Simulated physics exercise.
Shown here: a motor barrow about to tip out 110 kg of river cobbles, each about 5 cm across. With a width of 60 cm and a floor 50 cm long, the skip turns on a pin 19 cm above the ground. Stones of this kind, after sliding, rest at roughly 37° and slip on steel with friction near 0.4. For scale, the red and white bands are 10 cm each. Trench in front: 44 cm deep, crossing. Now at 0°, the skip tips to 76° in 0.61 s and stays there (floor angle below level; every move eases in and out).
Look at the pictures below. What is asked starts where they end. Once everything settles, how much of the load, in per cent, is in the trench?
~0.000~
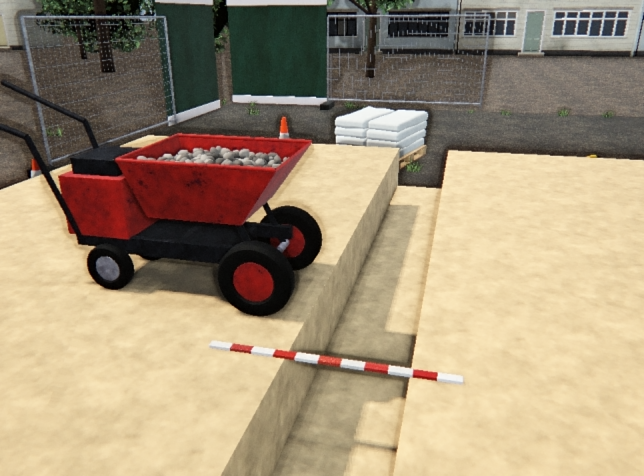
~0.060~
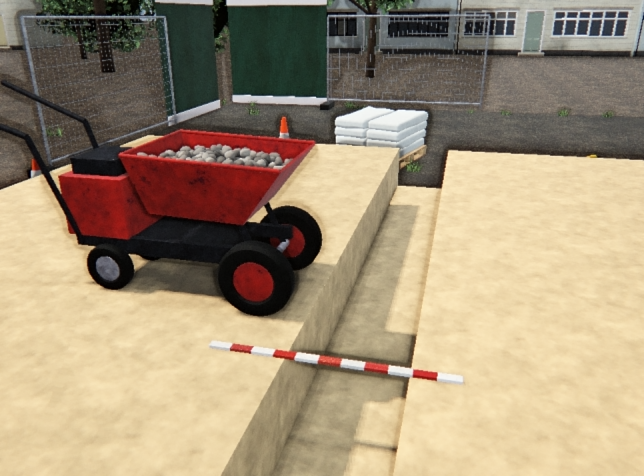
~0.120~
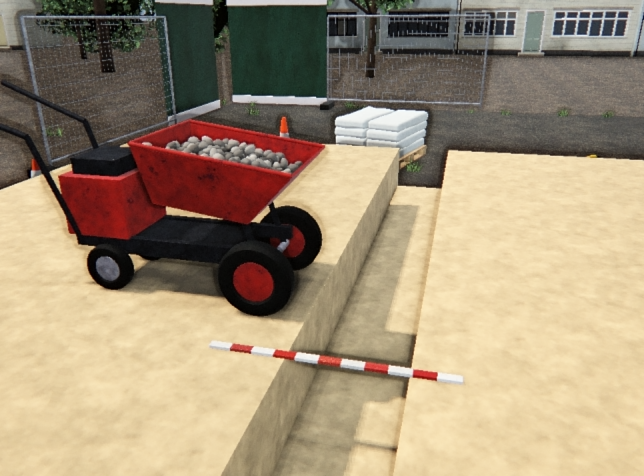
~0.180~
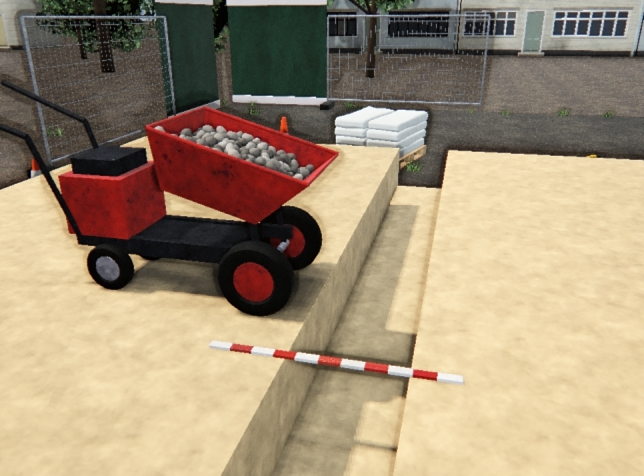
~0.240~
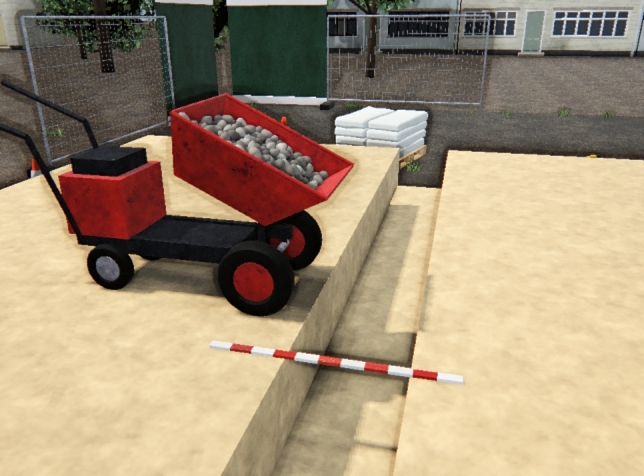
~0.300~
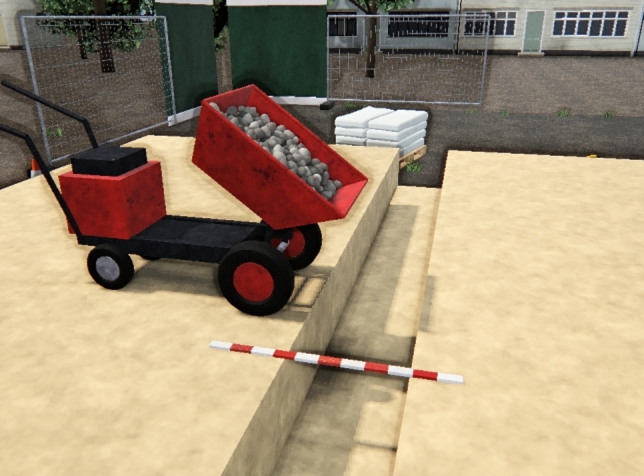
Once it settles, about 35 per cent of the load is there.
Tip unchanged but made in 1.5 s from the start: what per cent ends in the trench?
65 per cent.
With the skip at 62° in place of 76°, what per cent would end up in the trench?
I'd guess some 35 in a hundred.
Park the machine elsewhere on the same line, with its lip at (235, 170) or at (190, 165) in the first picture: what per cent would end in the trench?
I'd expect some 80 per cent, then some 100.
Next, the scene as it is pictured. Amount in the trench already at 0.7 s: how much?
Roughly 15 percent of the load.
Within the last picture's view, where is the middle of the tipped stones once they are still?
Roughly (460, 306), I'd say.
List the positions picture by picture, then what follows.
The first frame shows lip at (275, 170), floor tilted 0°, highest stones at (216, 155).
In the second frame, the skip is at 2°, its lip at (280, 172); the top of the load is at (217, 153); the stones move at 0.5 m/s on average.
The third frame shows lip at (291, 176), floor tilted 8°, highest stones at (208, 146); the stones move at 1.0 m/s on average.
In the fourth frame, the skip is at 16°, its lip at (308, 185); the top of the load is at (211, 134); the stones move at 1.4 m/s on average.
In the fifth frame, the skip is at 26°, its lip at (327, 199); the top of the load is at (228, 123); the stones move at 1.7 m/s on average.
The sixth frame shows lip at (344, 217), floor tilted 37°, highest stones at (244, 116); the stones move at 1.8 m/s on average.
After 0.5 s the floor is at 65°; 100 % in the skip; the foremost stones are at (368, 243).
After 0.7 s the floor is at 76°; 53 % in the skip, 16 % in the trench, 31 % past the trench; the foremost stones are at (470, 314).
After 1.1 s the floor is at 76°; 5 % in the skip, 28 % in the trench, 66 % past the trench; the foremost stones are past the picture's edge.
After 3.0 s the floor is at 76°; 0 % in the skip, 35 % in the trench, 65 % past the trench; the foremost stones are past the picture's edge.
